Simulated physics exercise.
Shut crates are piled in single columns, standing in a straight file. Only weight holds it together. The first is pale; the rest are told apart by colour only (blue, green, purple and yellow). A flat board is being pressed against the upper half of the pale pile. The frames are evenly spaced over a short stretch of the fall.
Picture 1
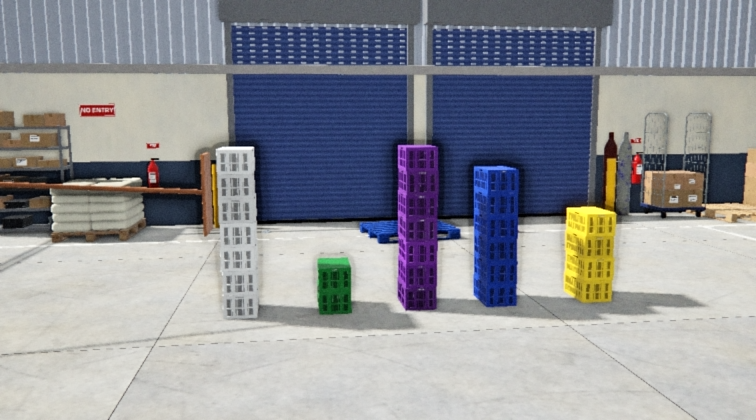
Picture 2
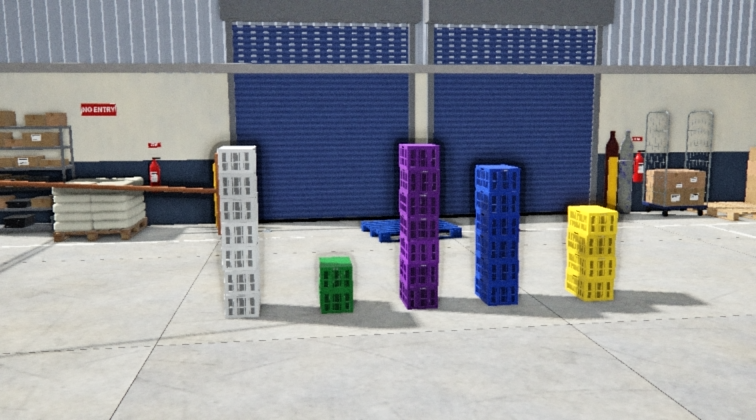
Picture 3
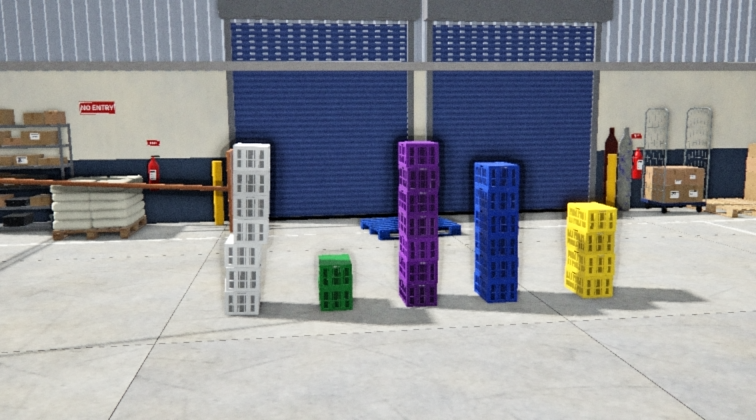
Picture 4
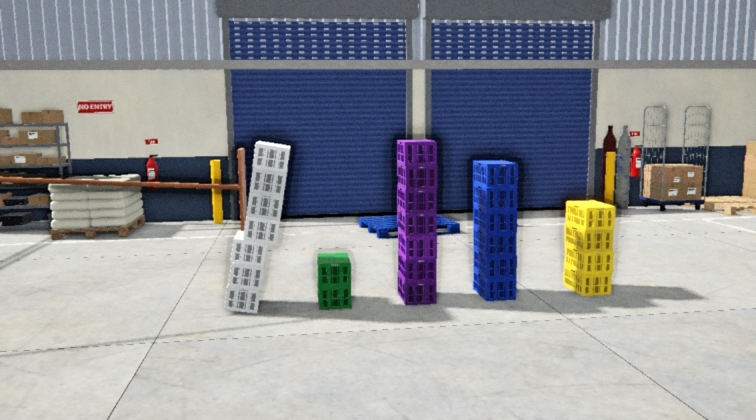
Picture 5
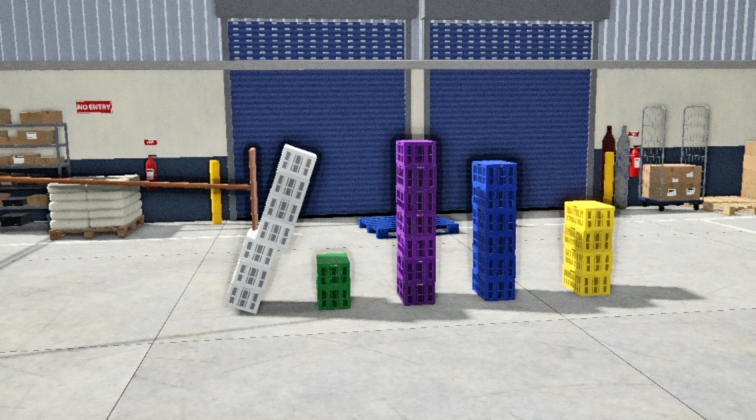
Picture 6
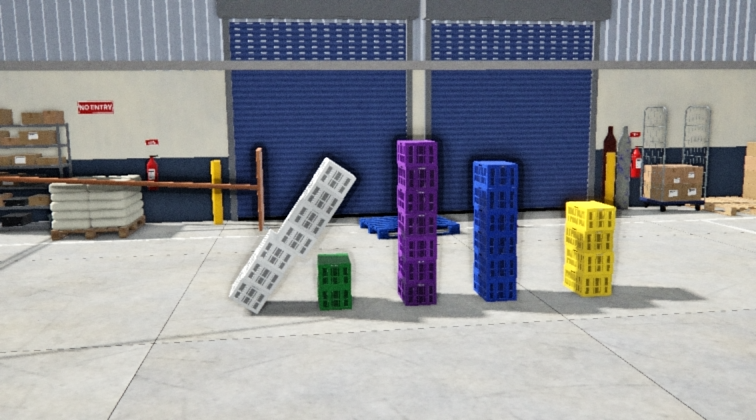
Two large blue roller doors stand behind a concrete yard, seen from the front and slightly above, with boxes and sacks on pallets at the sides. Five columns of crates stand in a row, from left to right white, short green, tall purple, blue and yellow. A thin brown bar at the left moves rightward against the white column, which leans increasingly right toward the green one, while the others stay upright.
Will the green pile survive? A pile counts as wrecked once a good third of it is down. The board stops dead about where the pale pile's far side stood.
In the end the green column survives.
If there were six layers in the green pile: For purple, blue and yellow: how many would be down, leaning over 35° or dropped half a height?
Purple 7, blue 6, yellow 3.
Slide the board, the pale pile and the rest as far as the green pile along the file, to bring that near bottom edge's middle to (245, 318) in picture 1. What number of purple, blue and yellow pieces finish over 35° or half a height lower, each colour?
Pile by pile, purple 0, blue 0, yellow 0.
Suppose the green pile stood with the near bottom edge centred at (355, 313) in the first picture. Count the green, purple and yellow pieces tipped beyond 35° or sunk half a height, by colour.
By colour: Green 0, purple 6, yellow 3.
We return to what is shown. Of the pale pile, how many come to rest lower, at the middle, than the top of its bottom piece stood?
3 of them.
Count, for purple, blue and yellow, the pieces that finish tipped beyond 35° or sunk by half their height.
Pile by pile, purple 0, blue 0, yellow 0.
Just after the last frame, 7 of the pale pile down; none of the 2 green crates down (0 of 19 in all colours); top green crate unmoved.
A moment on, 7 of the pale pile down; none of the 2 green crates down (0 of 19 in all colours); top green crate moved a little.
Further on, 7 of the pale pile down; none of the 2 green crates down (0 of 19 in all colours); top green crate moved a little; top purple crate tilted barely.
Then, 7 of the pale pile down; none of the 2 green crates down (0 of 19 in all colours); top green crate moved half its height; top purple crate moved a little.
When it is over, 7 of the pale pile down; none of the 2 green crates down (0 of 19 in all colours); top green crate moved half its height; top purple crate moved half its height. In pixels of the last frame, middles, top green crate near (343, 269), top purple crate near (428, 153).
